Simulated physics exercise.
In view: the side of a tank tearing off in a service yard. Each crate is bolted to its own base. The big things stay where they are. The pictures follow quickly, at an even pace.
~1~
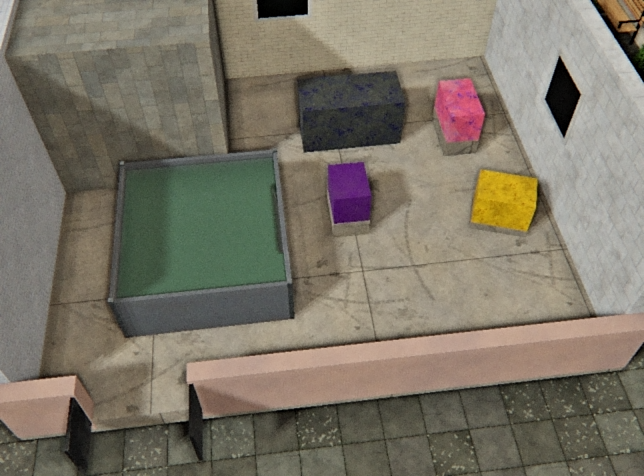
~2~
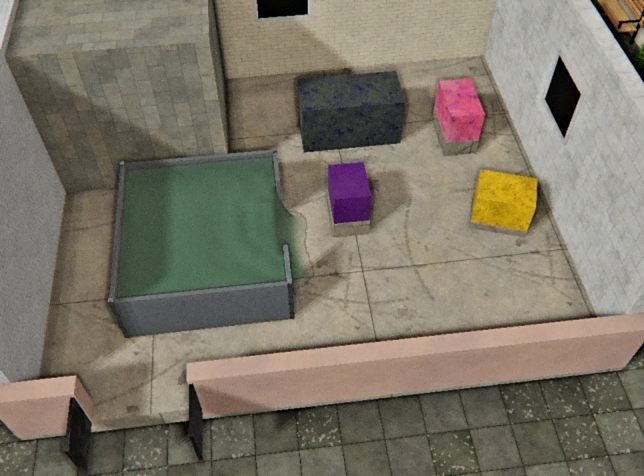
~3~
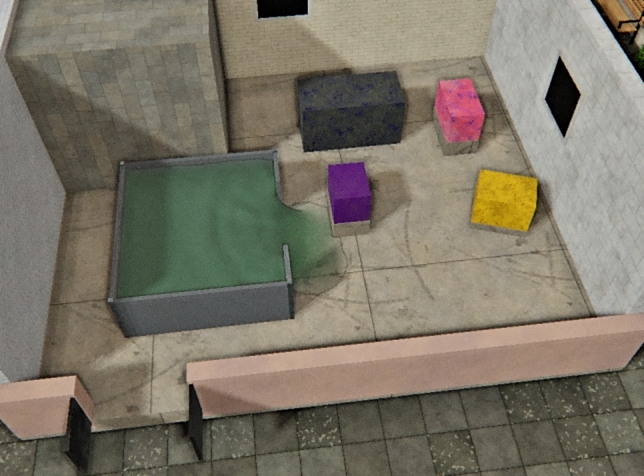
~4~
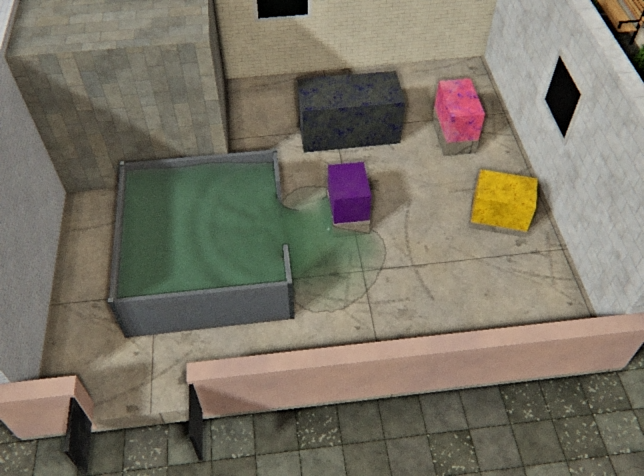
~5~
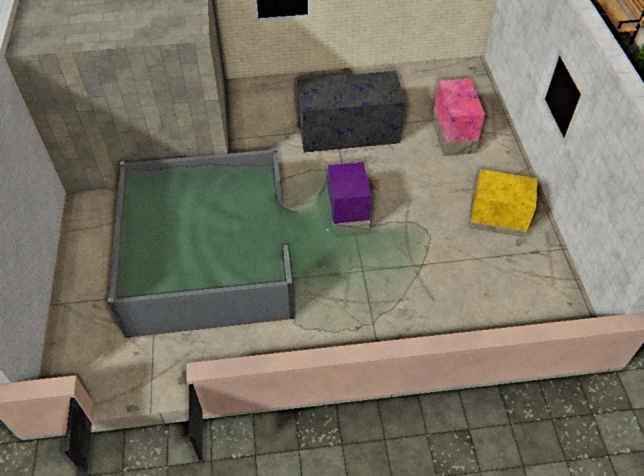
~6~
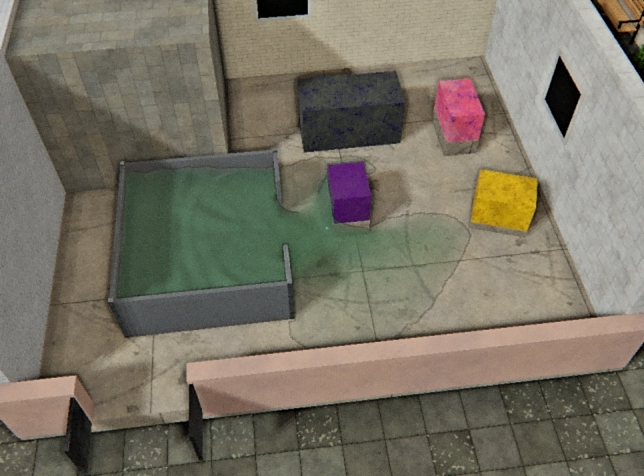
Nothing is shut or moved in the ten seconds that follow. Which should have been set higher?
The yellow crate is wetted; the purple crate is wetted; the pink crate escapes dry.
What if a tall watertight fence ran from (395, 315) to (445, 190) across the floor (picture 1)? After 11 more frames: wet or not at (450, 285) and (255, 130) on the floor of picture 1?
As listed: Free of water, covered.
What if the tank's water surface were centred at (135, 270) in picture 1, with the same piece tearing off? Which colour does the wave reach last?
It is the pink crate.
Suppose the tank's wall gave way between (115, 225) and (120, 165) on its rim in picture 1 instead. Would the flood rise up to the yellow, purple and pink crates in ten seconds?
Then: The yellow one takes water, the purple one escapes it, the pink one is safe.
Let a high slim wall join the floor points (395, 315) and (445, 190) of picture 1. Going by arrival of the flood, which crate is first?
It is the purple crate.
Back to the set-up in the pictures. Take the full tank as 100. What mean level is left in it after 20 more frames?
Near 46 in a hundred.
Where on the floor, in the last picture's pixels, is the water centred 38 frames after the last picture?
I would point to (351, 221).
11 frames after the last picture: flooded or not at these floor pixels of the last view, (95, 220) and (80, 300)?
As listed: Free of water, not flooded.
A moment on, water covers 40 % of the floor; the yellow crate water round its plinth, the purple crate water round its plinth, the pink crate water round its plinth.
Next, water covers 55 % of the floor; the yellow crate water round its plinth, the purple crate water round its plinth, the pink crate water round its plinth.
Then, water covers 70 % of the floor; the yellow crate water round its plinth, the purple crate water round its plinth, the pink crate water round its plinth.
Later, water covers 90 % of the floor; the yellow crate water round its plinth, the purple crate water round its plinth, the pink crate water round its plinth.
In the end, water covers 100 % of the floor; the yellow crate was topped, the purple crate was topped, the pink crate stayed above the water.
